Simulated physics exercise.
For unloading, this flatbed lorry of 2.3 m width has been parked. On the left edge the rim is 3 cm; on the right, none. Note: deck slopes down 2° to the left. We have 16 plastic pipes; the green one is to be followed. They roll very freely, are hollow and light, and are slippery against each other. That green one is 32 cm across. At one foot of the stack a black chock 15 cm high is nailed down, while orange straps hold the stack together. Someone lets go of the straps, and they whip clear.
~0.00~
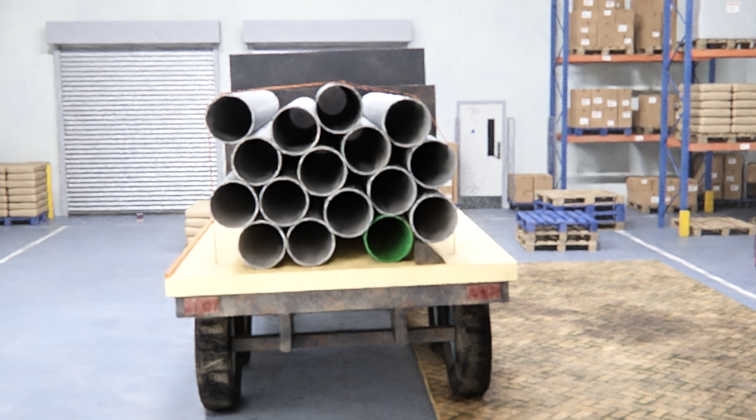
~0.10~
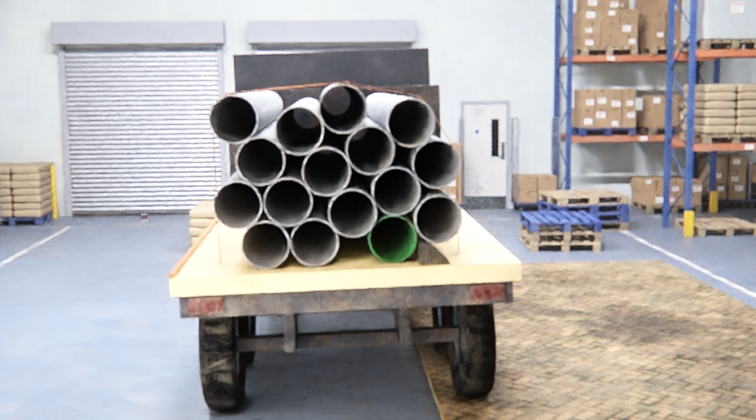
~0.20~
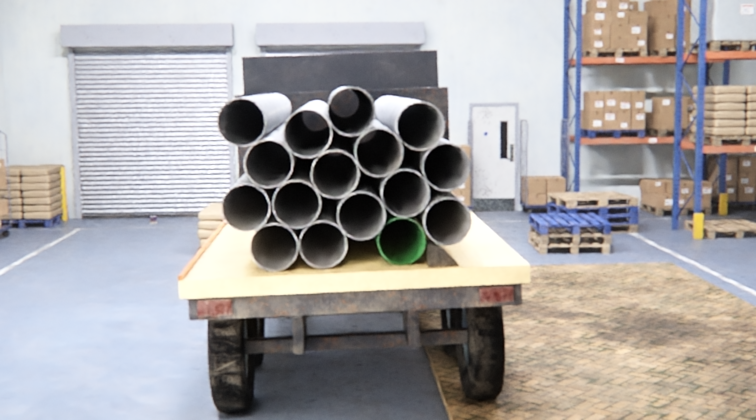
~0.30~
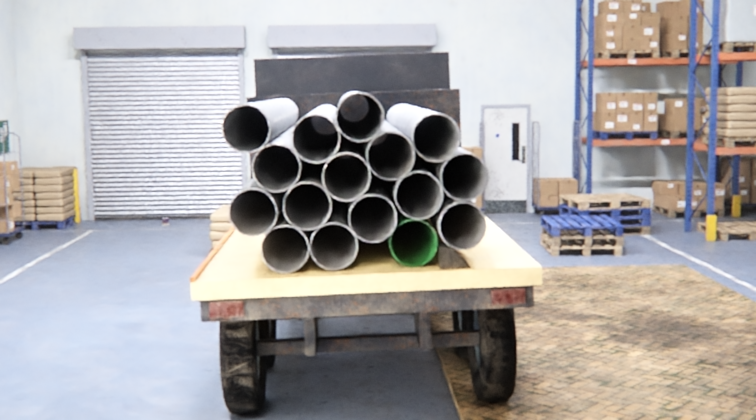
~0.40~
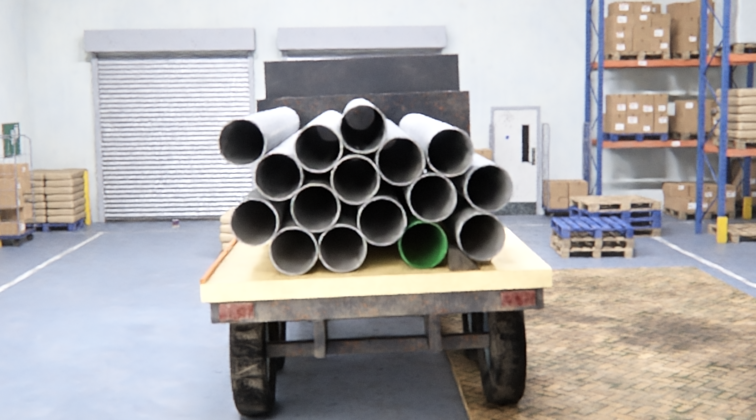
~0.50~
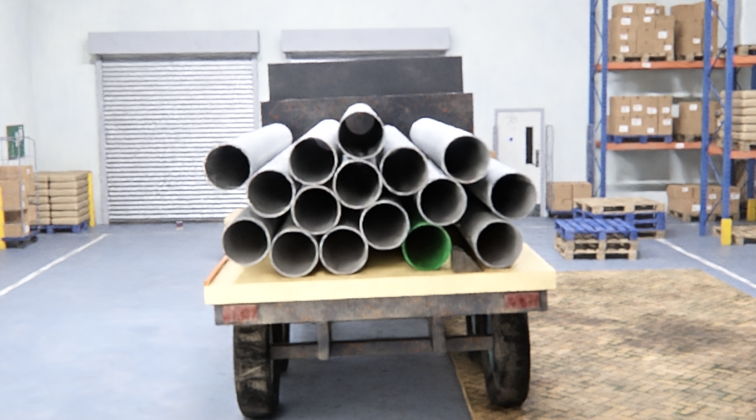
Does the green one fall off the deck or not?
The green one does not fall.
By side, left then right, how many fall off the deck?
5 on the left side and 4 on the right side.
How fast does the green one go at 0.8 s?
It moves at about 0.0 m/s.
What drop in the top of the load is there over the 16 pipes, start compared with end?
Roughly 60 cm.
By 0.8 s, green is on the deck, 80 cm from the right edge; 2 gone from the deck.
Finally (4.8 s), green is on the deck, 80 cm from the right edge; 9 gone from the deck.
